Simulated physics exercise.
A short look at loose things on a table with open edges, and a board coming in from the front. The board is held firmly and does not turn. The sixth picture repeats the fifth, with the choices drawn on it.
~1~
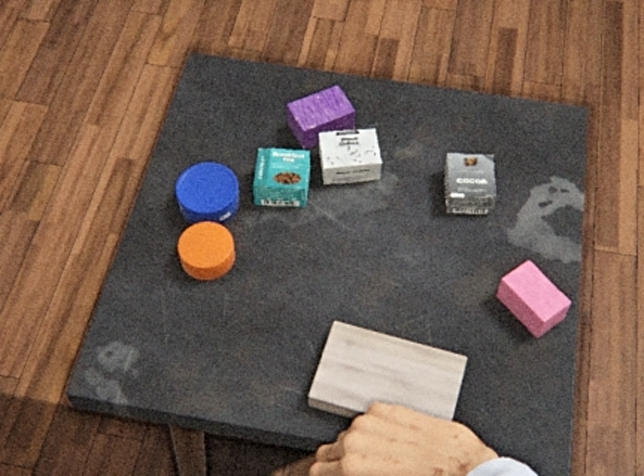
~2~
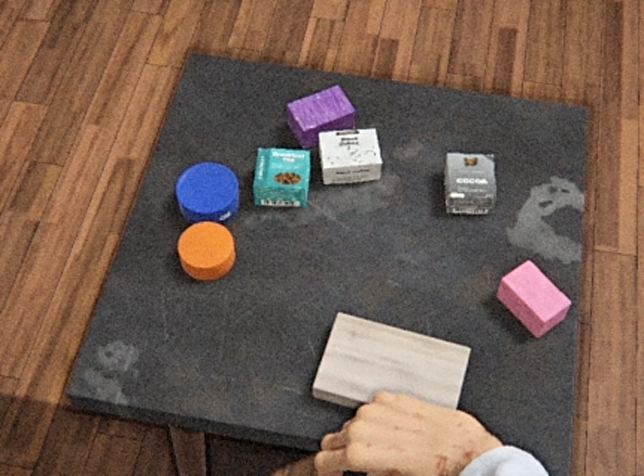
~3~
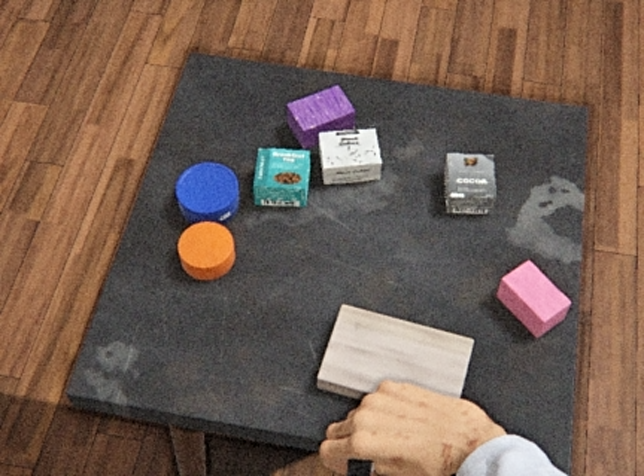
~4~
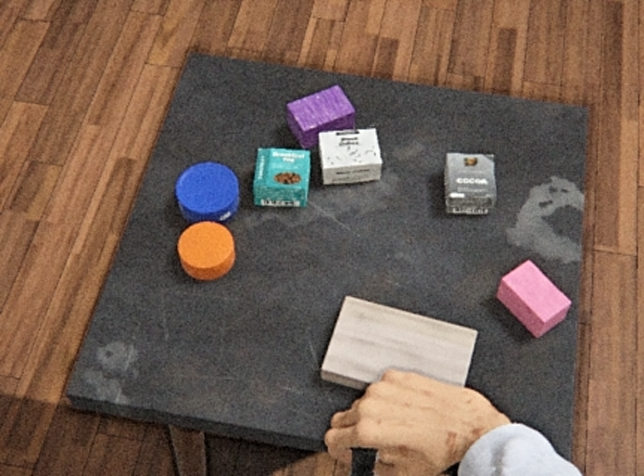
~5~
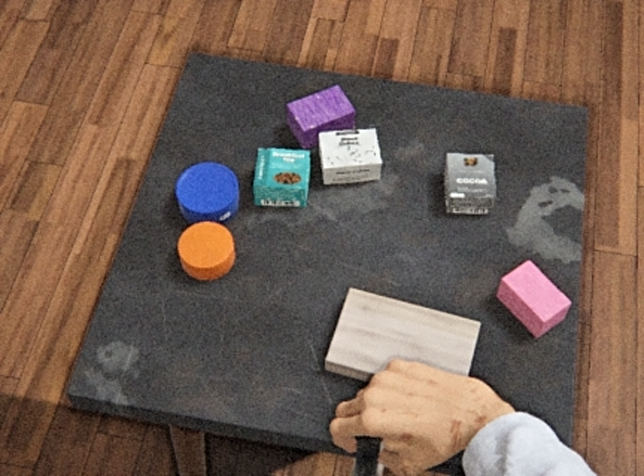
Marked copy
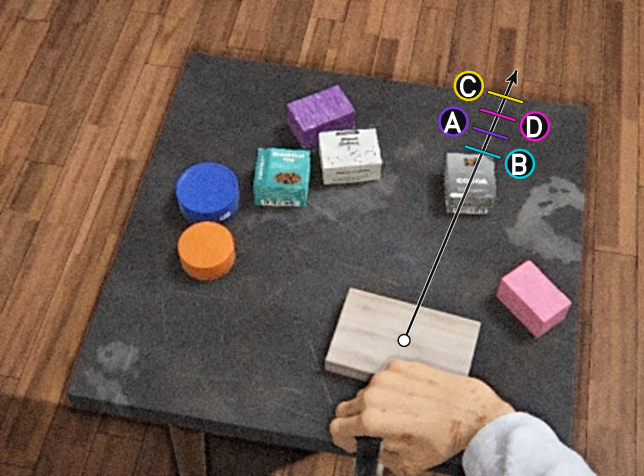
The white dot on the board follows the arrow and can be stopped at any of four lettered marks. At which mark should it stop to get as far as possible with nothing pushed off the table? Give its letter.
It can go as far as A.
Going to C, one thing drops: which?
It is the grey box.
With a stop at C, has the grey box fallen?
Yes.
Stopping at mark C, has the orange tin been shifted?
By then, no.
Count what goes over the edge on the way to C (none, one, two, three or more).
By then, one.
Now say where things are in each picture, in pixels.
In the first frame, grey box (469, 184); white packet (350, 156); purple block (321, 118).
In the second frame, board (392, 367); blue tub (208, 195).
In the third frame, board (396, 358); turquoise packet (282, 178).
In the fourth frame, board (401, 350); grey box (469, 184).
In the fifth frame, board (404, 341); purple block (321, 118); blue tub (208, 195); orange tin (207, 251).
On the marked copy, A at (490, 133); B at (482, 152); C at (506, 97); D at (498, 115); the arrow from (404, 340) to (516, 71); the white dot at (404, 340).
With A. Early on, board (437, 265); pink block (534, 299); blue tub (208, 195).
Further on, board (467, 192); pink block (538, 298); grey box (493, 143).
At the end, board (489, 140); grey box (512, 95); pink block (538, 298); nothing has fallen.
As for the rest, B is safe but short; C drops the grey box; D drops the grey box.
